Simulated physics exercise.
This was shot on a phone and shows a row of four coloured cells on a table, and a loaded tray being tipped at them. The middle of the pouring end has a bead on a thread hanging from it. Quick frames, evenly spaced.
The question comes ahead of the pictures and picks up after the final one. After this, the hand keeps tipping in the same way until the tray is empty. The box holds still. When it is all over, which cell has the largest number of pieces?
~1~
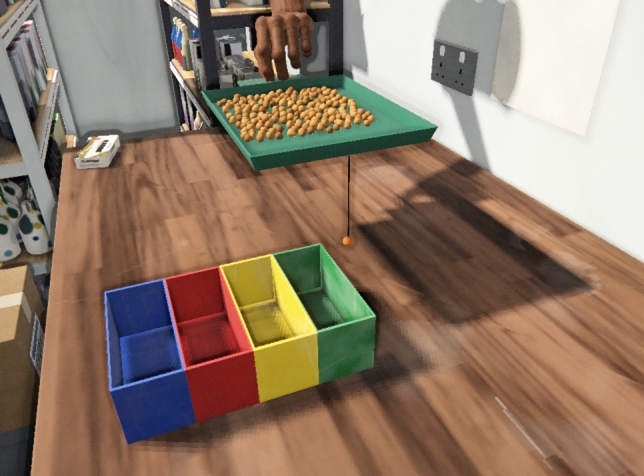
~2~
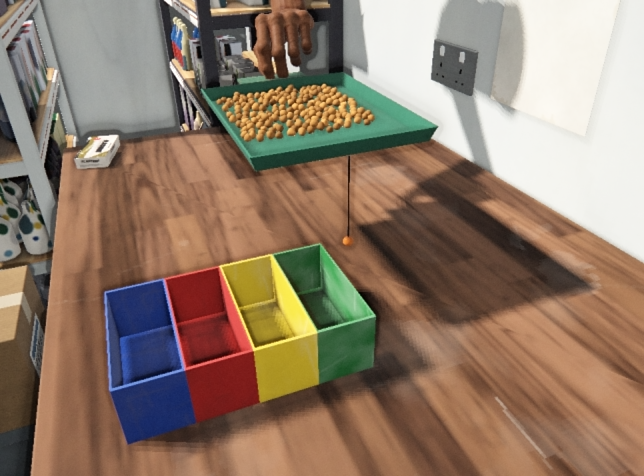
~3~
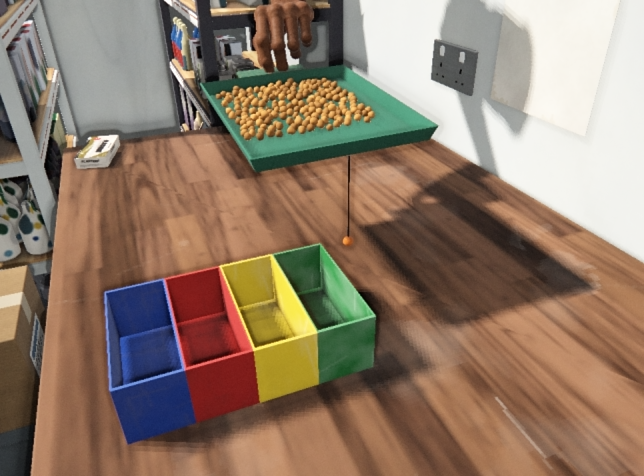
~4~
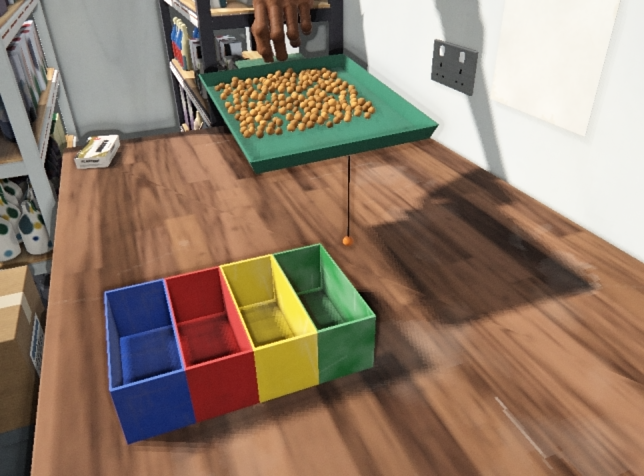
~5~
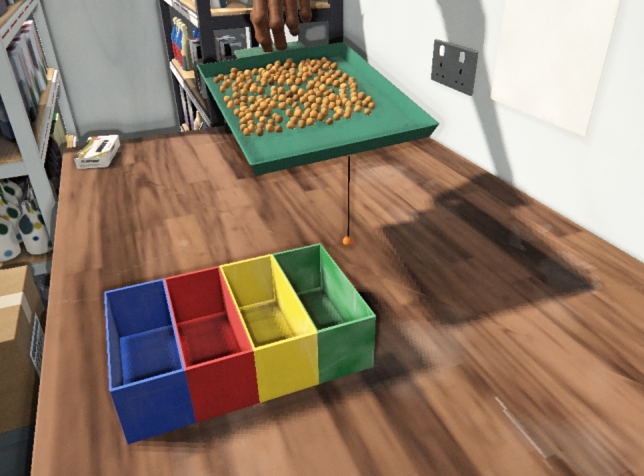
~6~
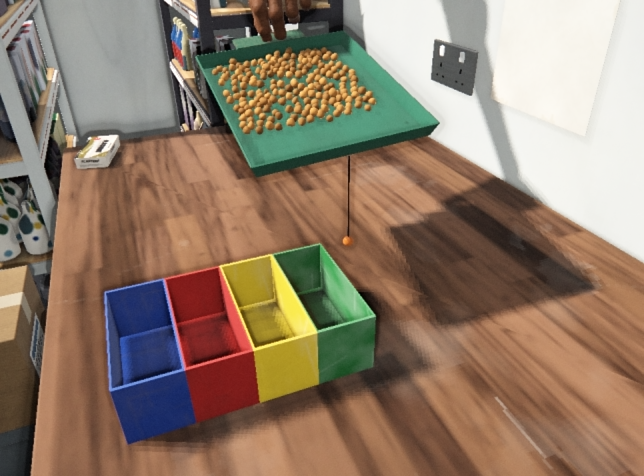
The yellow cell.
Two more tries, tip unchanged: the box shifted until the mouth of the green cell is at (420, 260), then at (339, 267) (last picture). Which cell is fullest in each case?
So the first one goes to the cell in blue and the second to yellow.
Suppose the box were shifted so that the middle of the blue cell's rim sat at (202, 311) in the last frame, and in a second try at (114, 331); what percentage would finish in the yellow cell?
In order, 40 % and 30 %.
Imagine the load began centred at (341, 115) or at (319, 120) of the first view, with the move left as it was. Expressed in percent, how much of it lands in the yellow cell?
It would be roughly 20 per cent for the first and roughly 30 per cent for the second.
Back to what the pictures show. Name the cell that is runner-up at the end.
The cell in green.
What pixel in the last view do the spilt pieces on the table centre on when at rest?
The middle lies near (383, 332).
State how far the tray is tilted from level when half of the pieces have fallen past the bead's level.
The angle is around 100°.
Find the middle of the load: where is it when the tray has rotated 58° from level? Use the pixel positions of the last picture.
The load's middle is around (301, 125).
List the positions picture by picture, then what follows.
In the first picture, corners of the pouring end at (255, 154) and (431, 126), level; middle of the load at (296, 109), roasted chickpeas; bead on its thread at (348, 241); blue cell at (154, 402); red cell at (223, 381); yellow cell at (287, 362); green cell at (346, 345).
In the second picture, corners of the pouring end at (255, 154) and (431, 125), level; middle of the load at (296, 108).
In the third picture, corners of the pouring end at (255, 156) and (431, 124), tipped barely, lowest at the left corner; middle of the load at (296, 103).
In the fourth picture, corners of the pouring end at (255, 158) and (431, 123), tipped a little, lowest at the left corner; middle of the load at (296, 97).
In the fifth picture, corners of the pouring end at (255, 160) and (432, 122), tipped a little, lowest at the left corner; middle of the load at (296, 91).
In the sixth picture, corners of the pouring end at (255, 162) and (432, 121), tipped a little, lowest at the left corner; middle of the load at (295, 85); blue cell at (154, 402); red cell at (223, 381); yellow cell at (287, 362); green cell at (346, 345).
Soon after the last picture, tray tipped steeply; nearly all on the tray; a stray few falling or outside the box.
A little later, tray tipped right over; about half on the tray; about a quarter in the yellow cell; a small part in the green cell; a stray few in the red cell; about a quarter falling or outside the box.
Later still, tray tipped past a quarter turn; about half in the yellow cell; about a third in the green cell; a stray few in the red cell; a small part falling or outside the box.
At rest, tray tipped past a quarter turn; about half in the yellow cell; about a third in the green cell; a stray few in the red cell; none in the blue cell; a small part outside the box.
